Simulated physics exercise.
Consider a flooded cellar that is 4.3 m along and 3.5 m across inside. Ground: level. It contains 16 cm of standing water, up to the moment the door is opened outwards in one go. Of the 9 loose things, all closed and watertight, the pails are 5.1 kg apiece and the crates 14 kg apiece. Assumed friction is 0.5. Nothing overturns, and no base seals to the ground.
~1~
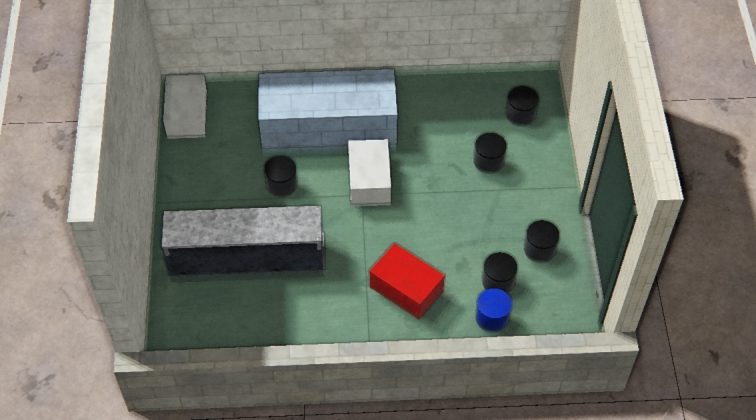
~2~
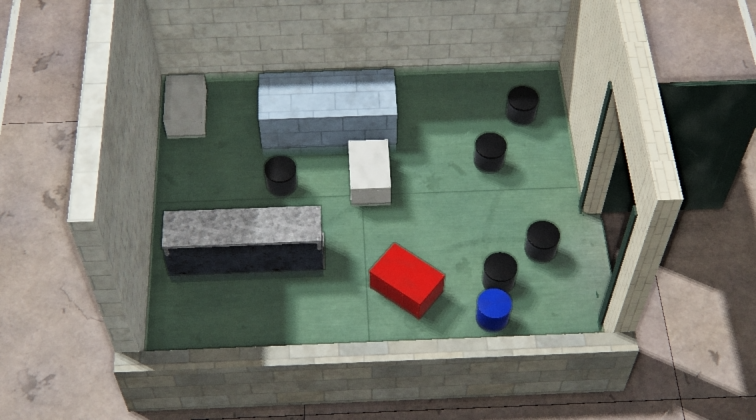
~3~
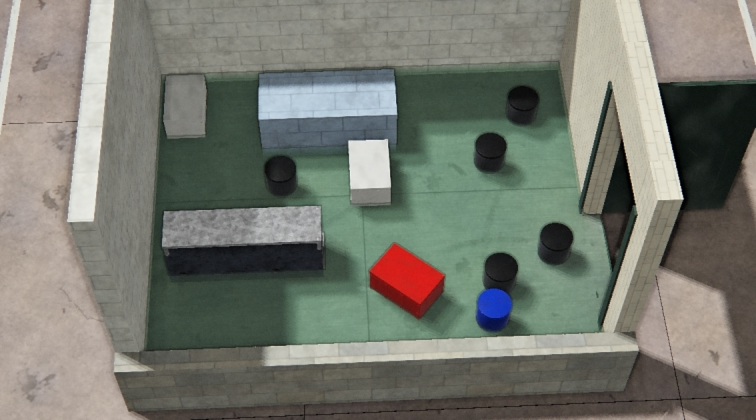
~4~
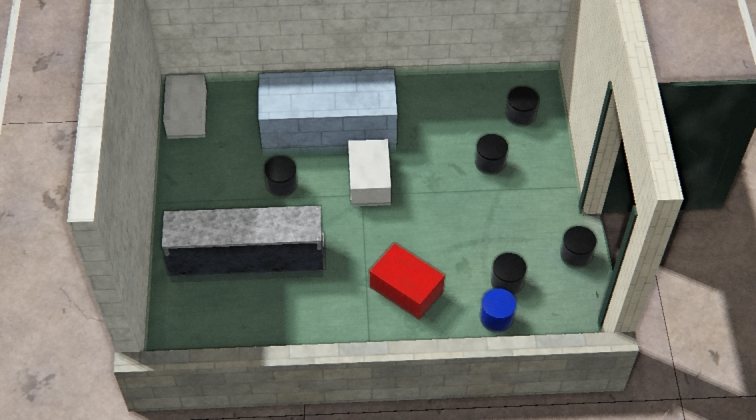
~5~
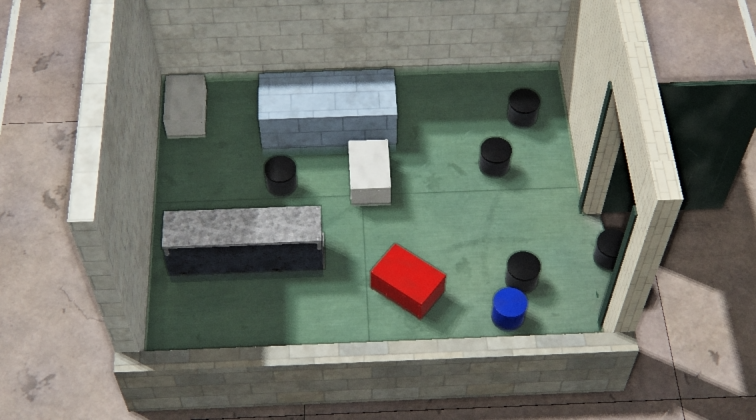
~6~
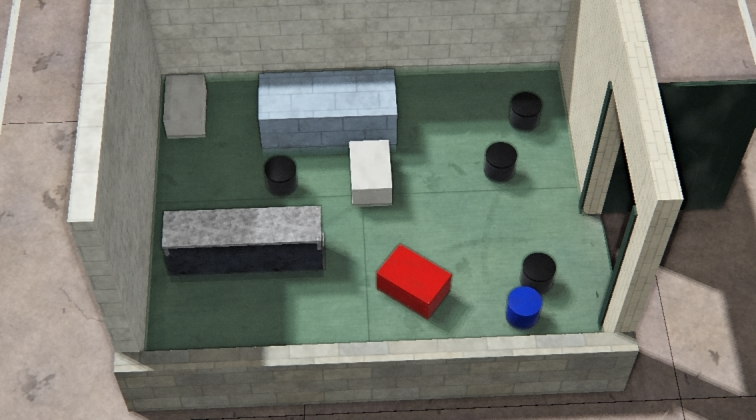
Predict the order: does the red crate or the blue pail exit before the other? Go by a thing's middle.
It is the blue one that exits before the other.
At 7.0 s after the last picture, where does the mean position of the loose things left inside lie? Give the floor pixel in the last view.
They're centred close to (348, 186).
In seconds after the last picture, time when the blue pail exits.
Roughly 2.0 s, I'd say.
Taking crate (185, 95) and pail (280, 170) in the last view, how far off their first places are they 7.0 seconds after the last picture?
10 cm, 100 cm.
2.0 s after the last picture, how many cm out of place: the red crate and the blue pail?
About 60 and 100 cm by then.
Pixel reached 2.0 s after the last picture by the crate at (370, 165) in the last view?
Close to pixel (399, 174).
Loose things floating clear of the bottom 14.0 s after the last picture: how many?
Count: 2.
Then, 2.0 s after the last picture the red crate is near (467, 282), 0.6 m from its start, afloat; the blue pail is near (601, 288), 1.0 m from its start, afloat; 2 of 9 are out; 7 afloat.
Then, 7.0 s after the last picture the red crate has gone out (6.0 s after the last picture); the blue pail has gone out (2.2 s after the last picture); 6 of 9 are out; 3 afloat.
Then, 14.0 s after the last picture the red crate has gone out (6.0 s after the last picture); the blue pail has gone out (2.2 s after the last picture); 7 of 9 are out; 2 afloat.
Then, 18.0 s after the last picture the red crate has gone out (6.0 s after the last picture); the blue pail has gone out (2.2 s after the last picture); 7 of 9 are out; 2 afloat.
